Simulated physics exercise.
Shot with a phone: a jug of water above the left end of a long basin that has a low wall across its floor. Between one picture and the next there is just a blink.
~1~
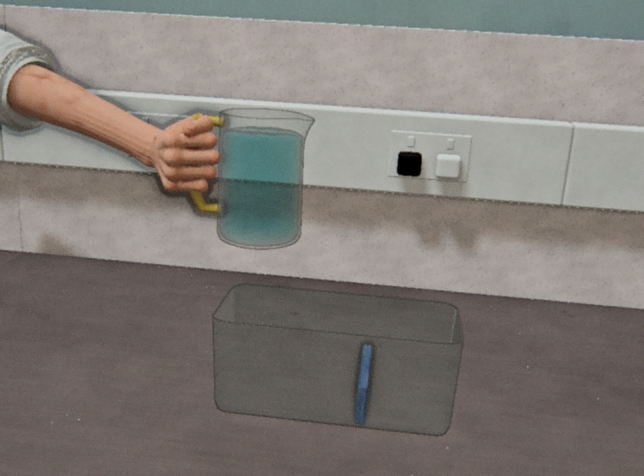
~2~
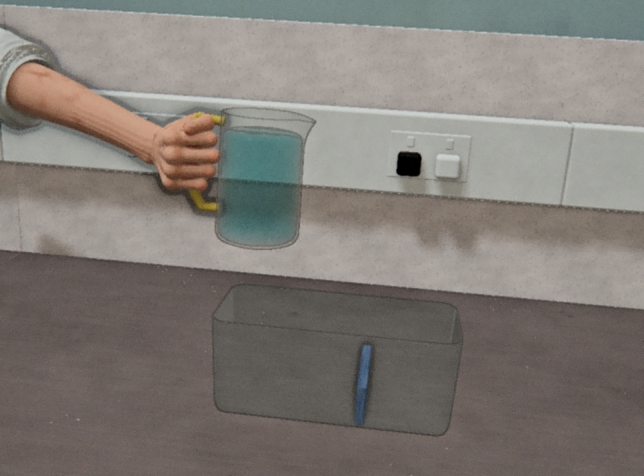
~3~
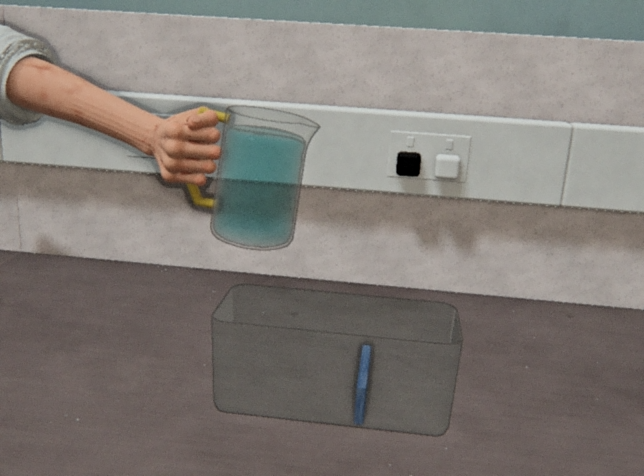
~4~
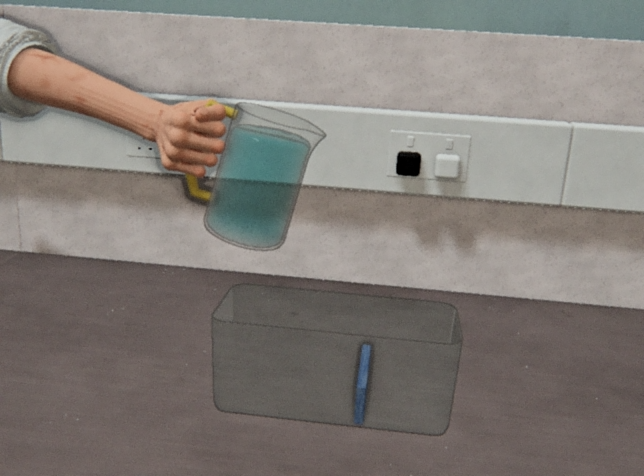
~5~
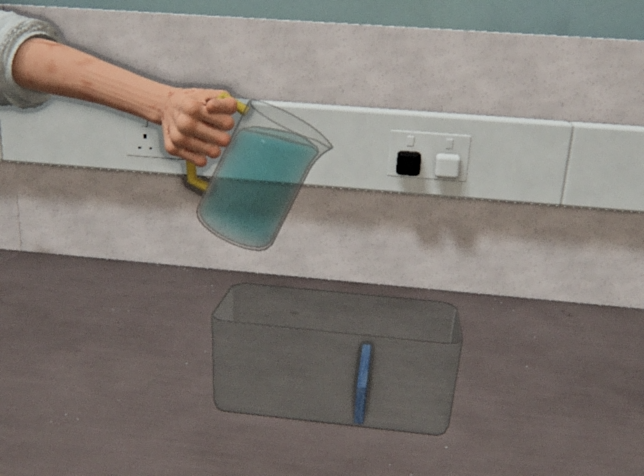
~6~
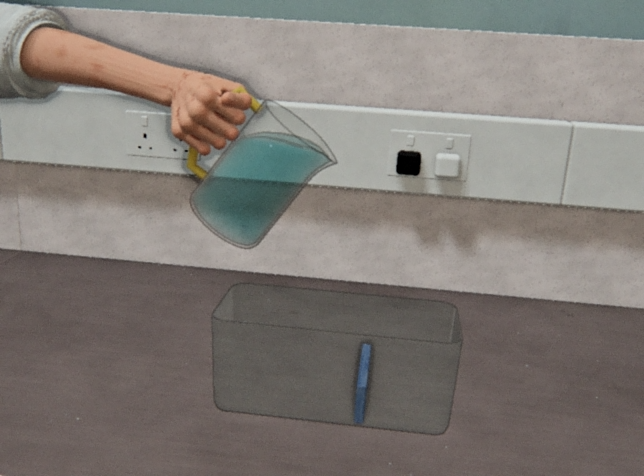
A jug of blue-green water, held by its yellow handle in someone's left-side hand, hung almost upright above a clear basin with a blue strip inside, then tilted steadily further to the right.
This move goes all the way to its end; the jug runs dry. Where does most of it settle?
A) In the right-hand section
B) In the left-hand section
Option A: In the right-hand section.
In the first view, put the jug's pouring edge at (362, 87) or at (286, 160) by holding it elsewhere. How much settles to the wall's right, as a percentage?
Roughly 50 in a hundred the first time and 10 in a hundred the second.
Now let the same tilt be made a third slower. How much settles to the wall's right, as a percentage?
I'd estimate about 75 percent ends up there.
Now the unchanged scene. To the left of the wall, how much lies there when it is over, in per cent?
Around 25 %.
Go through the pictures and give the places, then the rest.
In the first frame, it leans 0°; its right rim is at (315, 119); the water meets the walls at (224, 130) and (304, 136); the long basin's rim runs from (223, 302) to (460, 325); the wall's top is at (365, 366).
In the second frame, it leans 2°; its right rim is at (316, 121); the water meets the walls at (226, 129) and (304, 137).
In the third frame, it leans 6°; its right rim is at (320, 126); the water meets the walls at (229, 127) and (306, 139).
In the fourth frame, it leans 14°; its right rim is at (327, 134); the water meets the walls at (229, 145) and (312, 142).
In the fifth frame, it leans 24°; its right rim is at (333, 147); the water meets the walls at (224, 158) and (321, 146).
In the sixth frame, it leans 36°; its right rim is at (338, 162); the water meets the walls at (217, 165) and (331, 154).
A moment on, the tilt is 100° and 68 per cent is still to pour, 0 is left of the wall and 7 right of it.
Next, the tilt is 105° and 29 per cent is still to pour, 5 is left of the wall and 40 right of it.
Then the tilt is 105° and 9 per cent is still to pour, 7 is left of the wall and 71 right of it.
Later the tilt is 105° and 2 per cent is still to pour, 12 is left of the wall and 80 right of it.
In the end 26 per cent lies left of the wall, 71 right of it and 3 outside.
